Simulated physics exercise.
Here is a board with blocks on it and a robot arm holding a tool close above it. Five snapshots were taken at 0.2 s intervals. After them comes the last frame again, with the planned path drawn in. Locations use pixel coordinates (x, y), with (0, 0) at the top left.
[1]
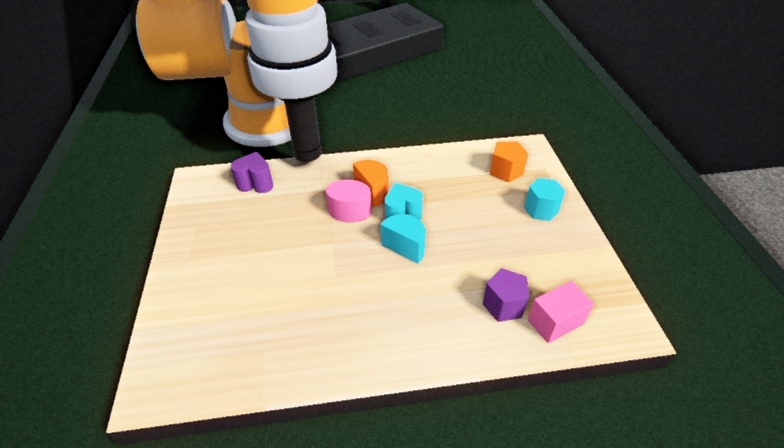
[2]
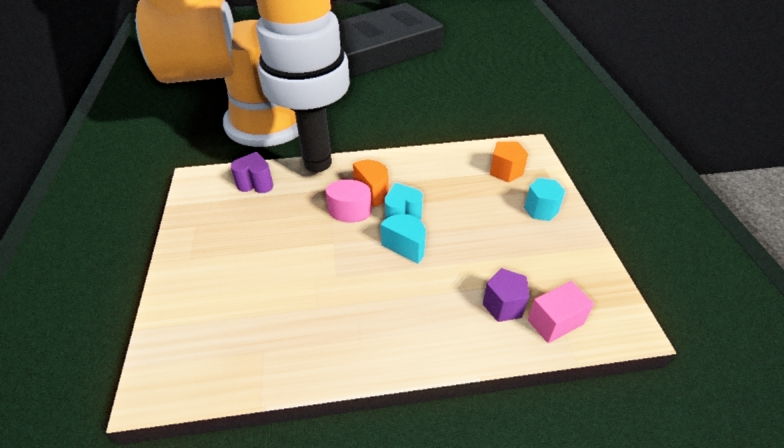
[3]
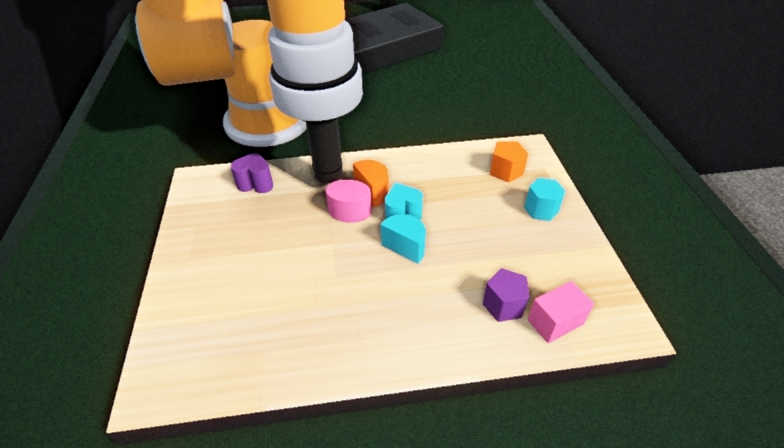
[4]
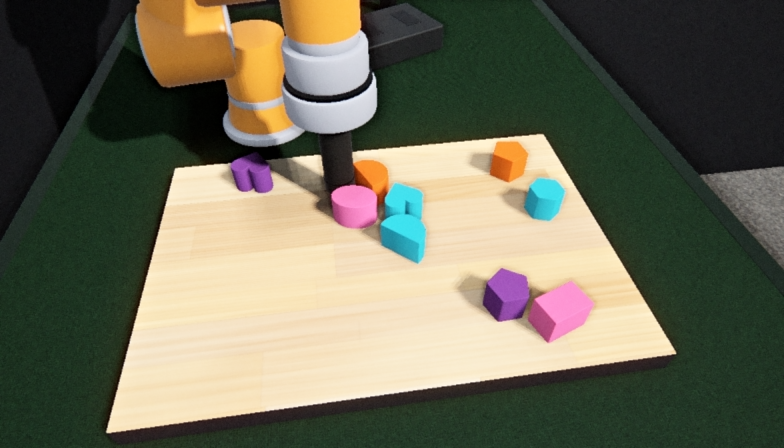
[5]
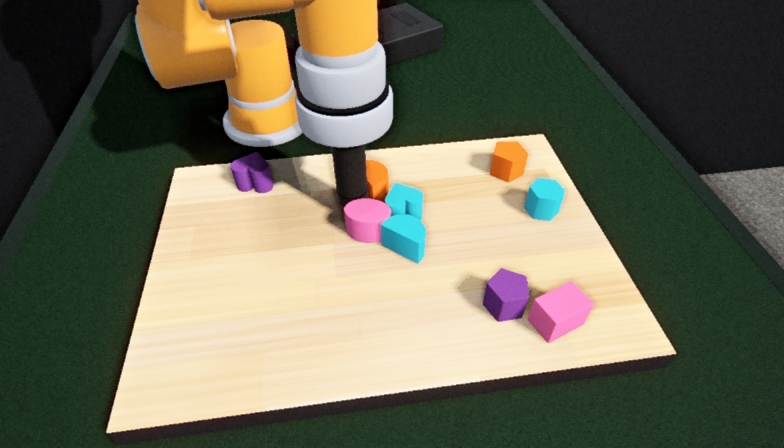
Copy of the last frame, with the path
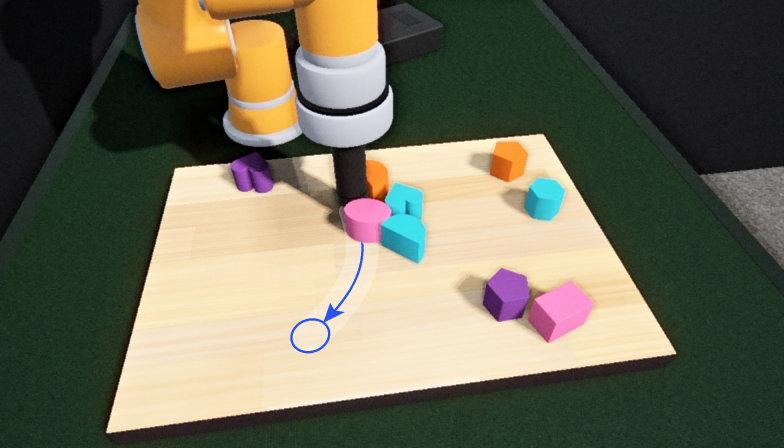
We see a robot arm lower a dark tool over a wooden board scattered with colourful blocks, moving toward the viewer and slightly right, then push the pink rounded block a short way in that direction, beside the turquoise blocks.
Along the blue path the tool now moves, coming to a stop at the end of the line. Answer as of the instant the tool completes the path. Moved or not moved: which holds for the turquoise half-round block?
By then it is displaced.
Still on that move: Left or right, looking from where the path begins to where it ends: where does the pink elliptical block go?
The pink elliptical block goes left.
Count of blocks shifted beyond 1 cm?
When the path ends, I think you'll find two blocks out of place by more than 1 cm.
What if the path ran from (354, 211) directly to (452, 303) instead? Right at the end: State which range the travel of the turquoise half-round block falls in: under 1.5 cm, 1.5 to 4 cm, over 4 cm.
Distance: More than 4 cm.
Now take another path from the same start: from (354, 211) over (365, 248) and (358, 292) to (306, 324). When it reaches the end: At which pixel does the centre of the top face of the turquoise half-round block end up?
Its top centre lands on (435, 244).
Drawn move, from (354, 211) by way of (362, 248) and (349, 292) to (310, 335).
What follows on the original path. One third of the way, tool (362, 237); pink elliptical block (383, 248), turned 20° anticlockwise; turquoise half-round block (428, 241), turned 65° anticlockwise.
Two thirds of the way, tool (347, 281); pink elliptical block (389, 266), turned 75° anticlockwise; turquoise half-round block (429, 242), turned 70° anticlockwise.
At the end, tool (308, 325); pink elliptical block (389, 266), turned 75° anticlockwise; orange half-round block still; turquoise half-round block (429, 242), turned 70° anticlockwise.
